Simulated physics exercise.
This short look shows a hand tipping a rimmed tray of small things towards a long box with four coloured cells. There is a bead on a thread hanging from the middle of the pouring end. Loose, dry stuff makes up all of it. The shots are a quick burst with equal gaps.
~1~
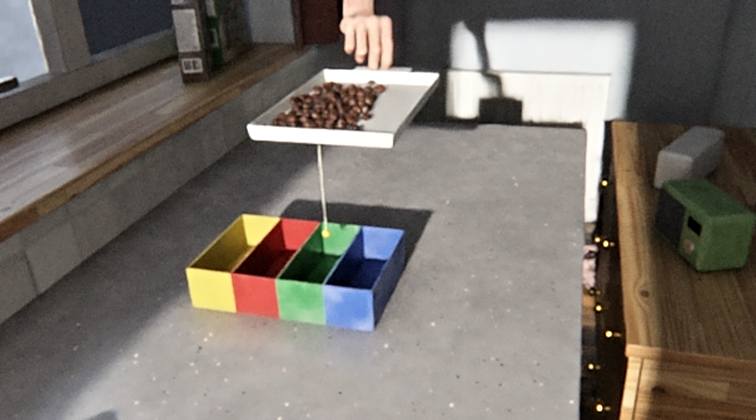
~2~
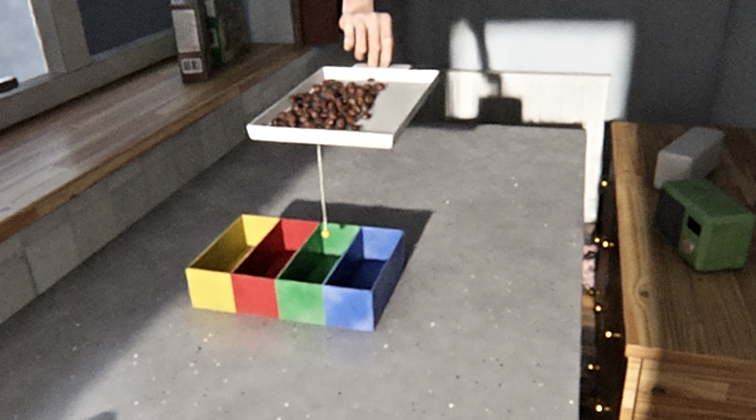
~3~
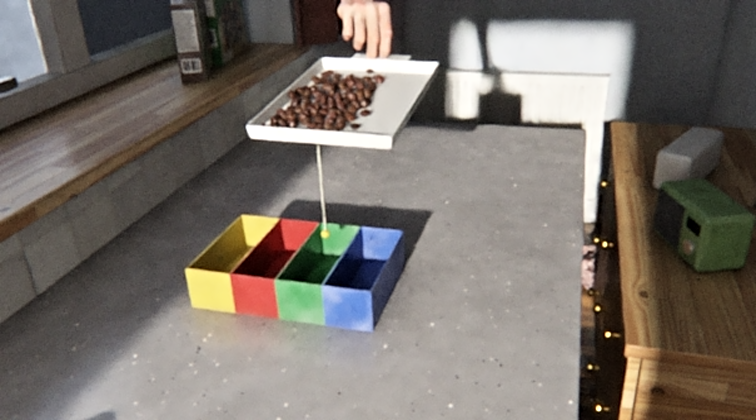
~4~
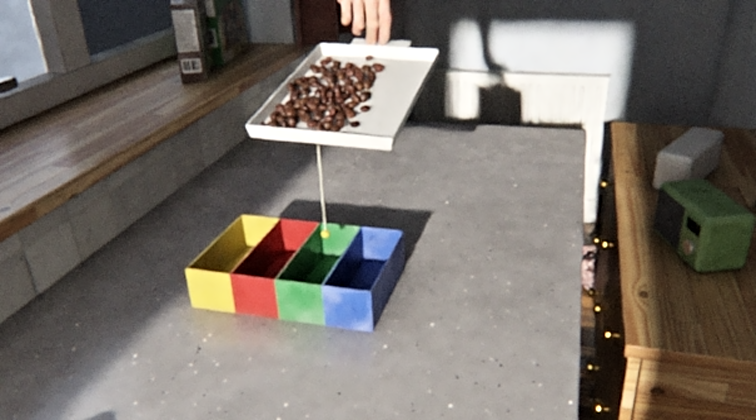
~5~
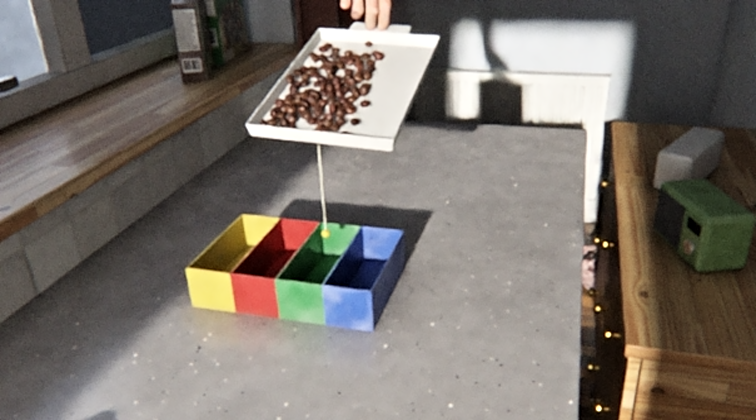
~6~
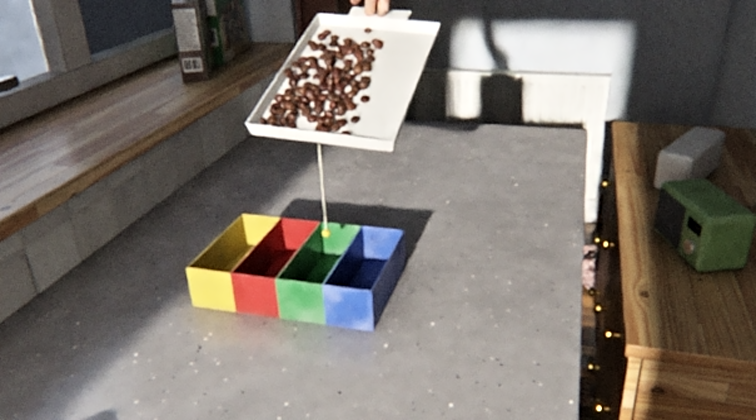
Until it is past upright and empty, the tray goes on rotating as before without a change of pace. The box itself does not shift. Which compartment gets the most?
The blue compartment.
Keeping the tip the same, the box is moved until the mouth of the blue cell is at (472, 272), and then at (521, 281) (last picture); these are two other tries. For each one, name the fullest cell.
Red, and then the yellow one.
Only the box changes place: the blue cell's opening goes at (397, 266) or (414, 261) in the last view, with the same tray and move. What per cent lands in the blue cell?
The first position comes out at 30 per cent, the other at 20 per cent.
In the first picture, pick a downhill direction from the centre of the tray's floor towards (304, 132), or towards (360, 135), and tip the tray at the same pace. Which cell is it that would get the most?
Red, then blue.
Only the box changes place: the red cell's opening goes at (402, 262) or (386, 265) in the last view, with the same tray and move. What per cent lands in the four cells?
Result, in turn: 70 %, 80 %.
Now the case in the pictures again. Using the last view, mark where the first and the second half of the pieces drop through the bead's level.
(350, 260) first, (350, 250) later.
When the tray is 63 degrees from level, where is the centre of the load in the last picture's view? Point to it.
Look around (326, 115) in the last picture.
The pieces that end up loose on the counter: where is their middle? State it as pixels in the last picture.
It's centred close to pixel (427, 339).
Just after the last frame, tray tipped steeply; almost all on the tray; just a few falling or outside the box.
A moment on, tray tipped past a quarter turn; roughly a quarter on the tray; roughly a quarter in the blue cell; about a tenth in the green cell; just a few in the red cell; roughly a third falling or outside the box.
Further on, tray tipped past a quarter turn; roughly half in the blue cell; roughly a quarter in the green cell; about a tenth in the red cell; roughly a quarter falling or outside the box.
When it is over, tray tipped past a quarter turn; roughly half in the blue cell; roughly a quarter in the green cell; about a tenth in the red cell; not one in the yellow cell; roughly a quarter outside the box.
